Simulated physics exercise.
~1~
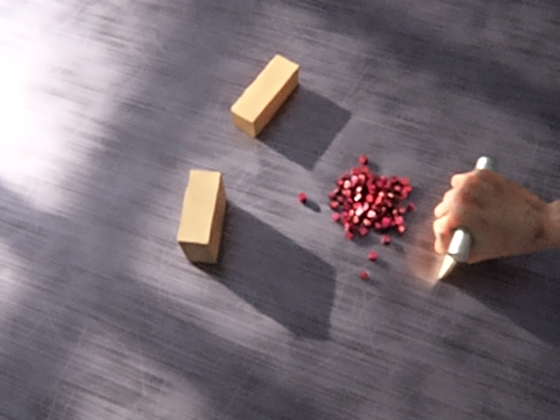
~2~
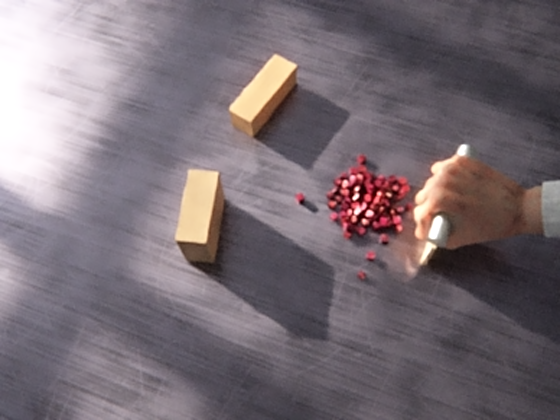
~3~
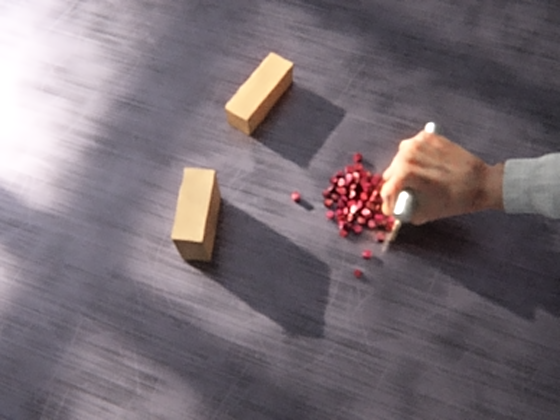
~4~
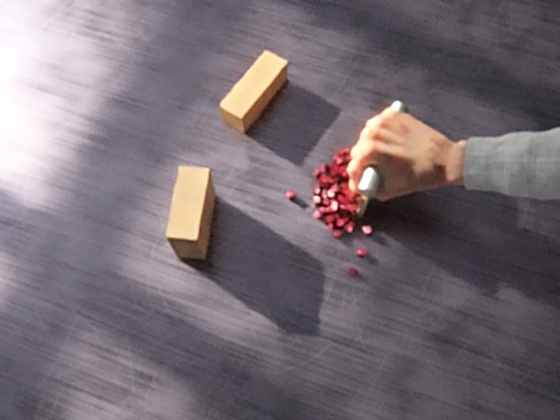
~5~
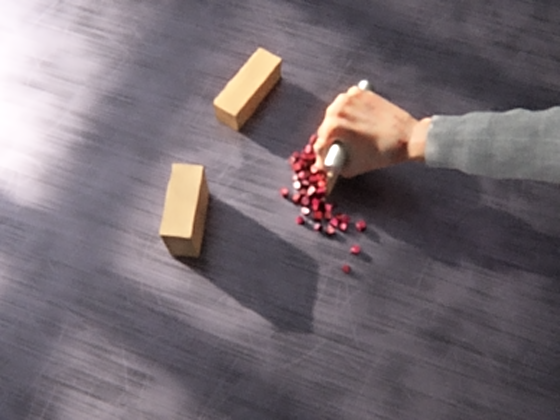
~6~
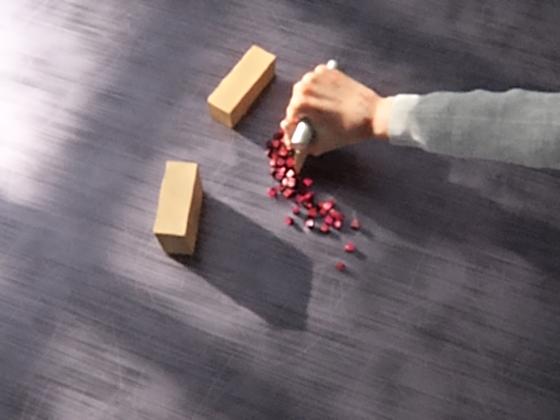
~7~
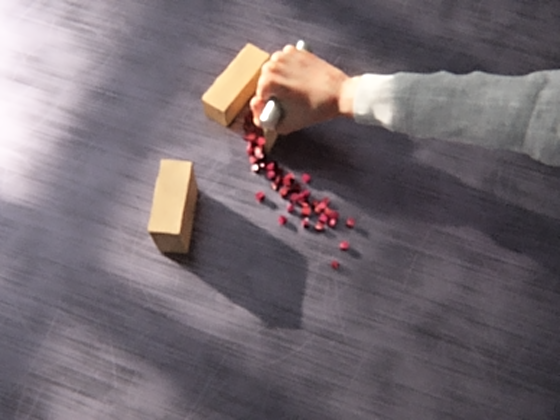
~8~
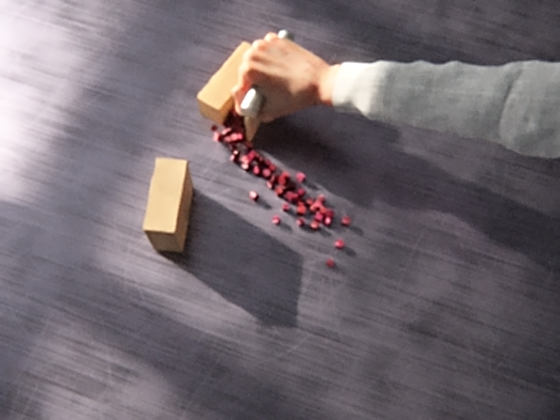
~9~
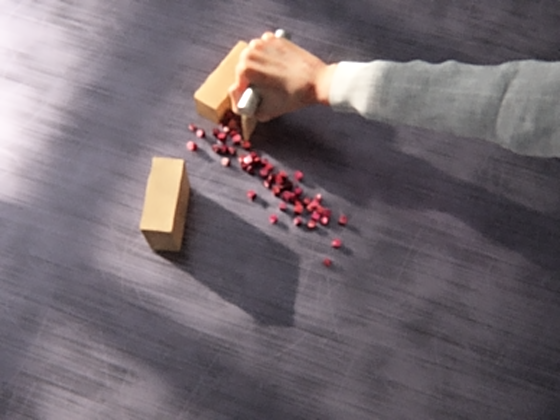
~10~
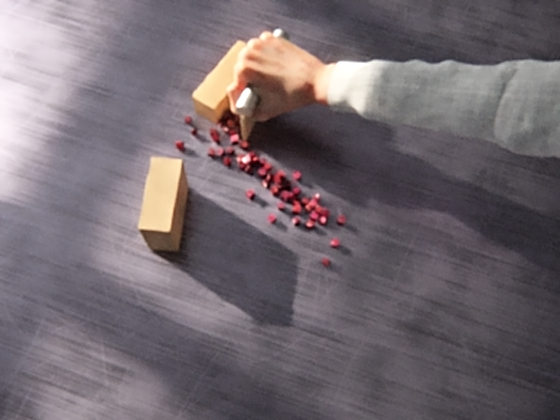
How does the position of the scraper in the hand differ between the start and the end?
At the start the scraper is on the right, just beyond the pile of red cubes. By the end it is further left and higher up, right beside the upper block.
